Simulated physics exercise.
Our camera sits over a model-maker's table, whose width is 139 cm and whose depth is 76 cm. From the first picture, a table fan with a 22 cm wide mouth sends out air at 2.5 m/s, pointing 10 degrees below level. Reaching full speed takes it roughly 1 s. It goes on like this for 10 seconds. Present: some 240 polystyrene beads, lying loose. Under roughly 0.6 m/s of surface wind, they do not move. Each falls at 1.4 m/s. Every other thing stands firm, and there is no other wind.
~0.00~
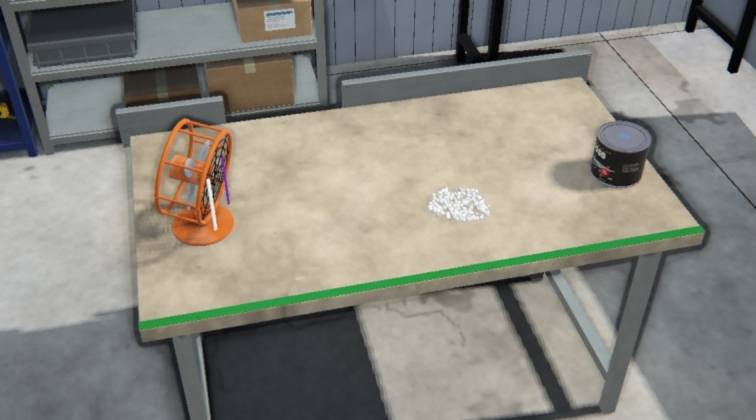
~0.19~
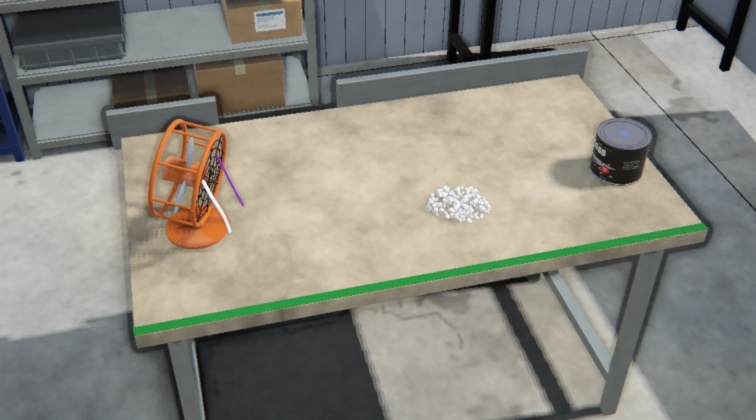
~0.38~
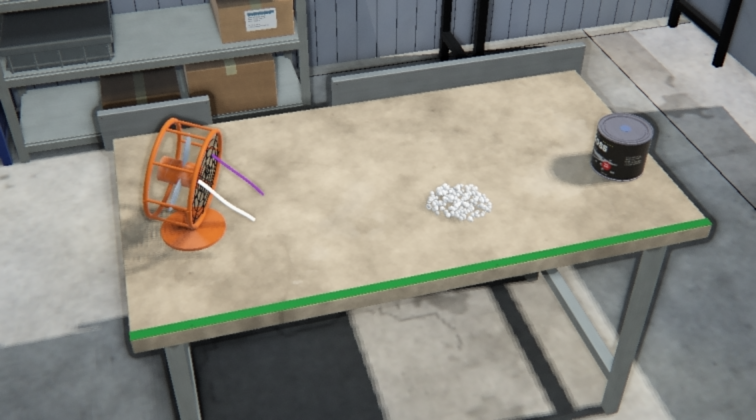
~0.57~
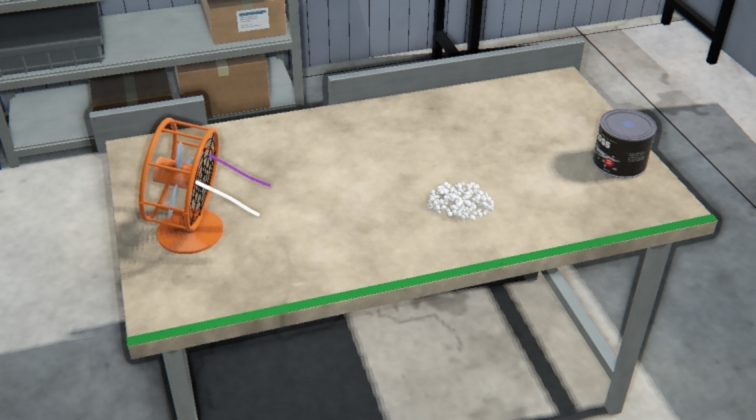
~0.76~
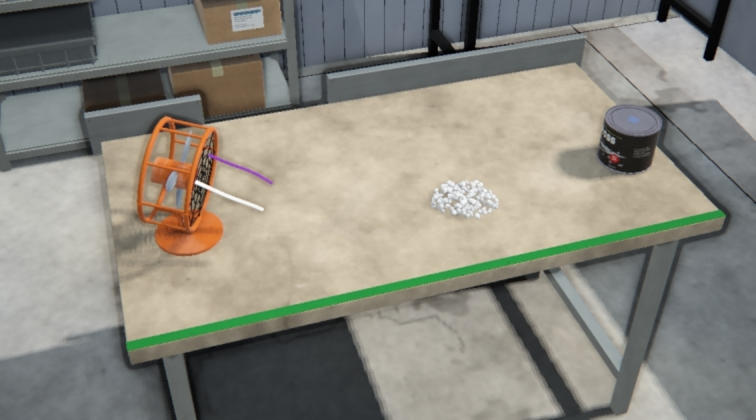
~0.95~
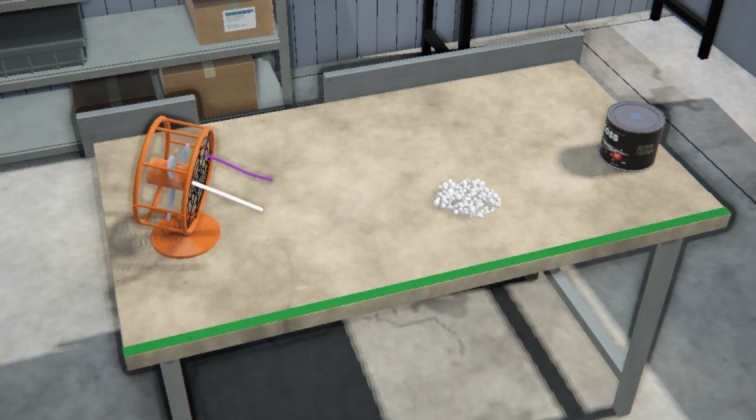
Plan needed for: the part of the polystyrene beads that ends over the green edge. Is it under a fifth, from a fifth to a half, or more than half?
It ends up smaller than a fifth.
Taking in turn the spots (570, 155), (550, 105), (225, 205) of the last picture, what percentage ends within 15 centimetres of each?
I would say some 15 %, 20 % and 0 % respectively.
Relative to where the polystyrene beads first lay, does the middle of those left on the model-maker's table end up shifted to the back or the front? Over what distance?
Shift toward the far edge, approx. 25 cm.
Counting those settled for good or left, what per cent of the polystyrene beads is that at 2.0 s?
The share is about 10 %.
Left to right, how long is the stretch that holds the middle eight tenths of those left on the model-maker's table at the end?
Roughly 20 cm from left to right.
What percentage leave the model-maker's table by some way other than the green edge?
That lands at some 50 %.
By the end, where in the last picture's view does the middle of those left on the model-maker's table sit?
I'd put it close to (591, 102) in the last view.
After 2.0 s the count stands so, 0 % are over the green edge; the middle of those still in play is near (603, 123).
After 3.2 s the count stands so, 0 % are over the green edge; the middle of those still in play is near (603, 105).
After 5.5 s the count stands so, 0 % are over the green edge; the middle of those still in play is near (582, 110).
After 10.0 s, at the end, 0 % are over the green edge; the middle of those still in play is near (591, 102).
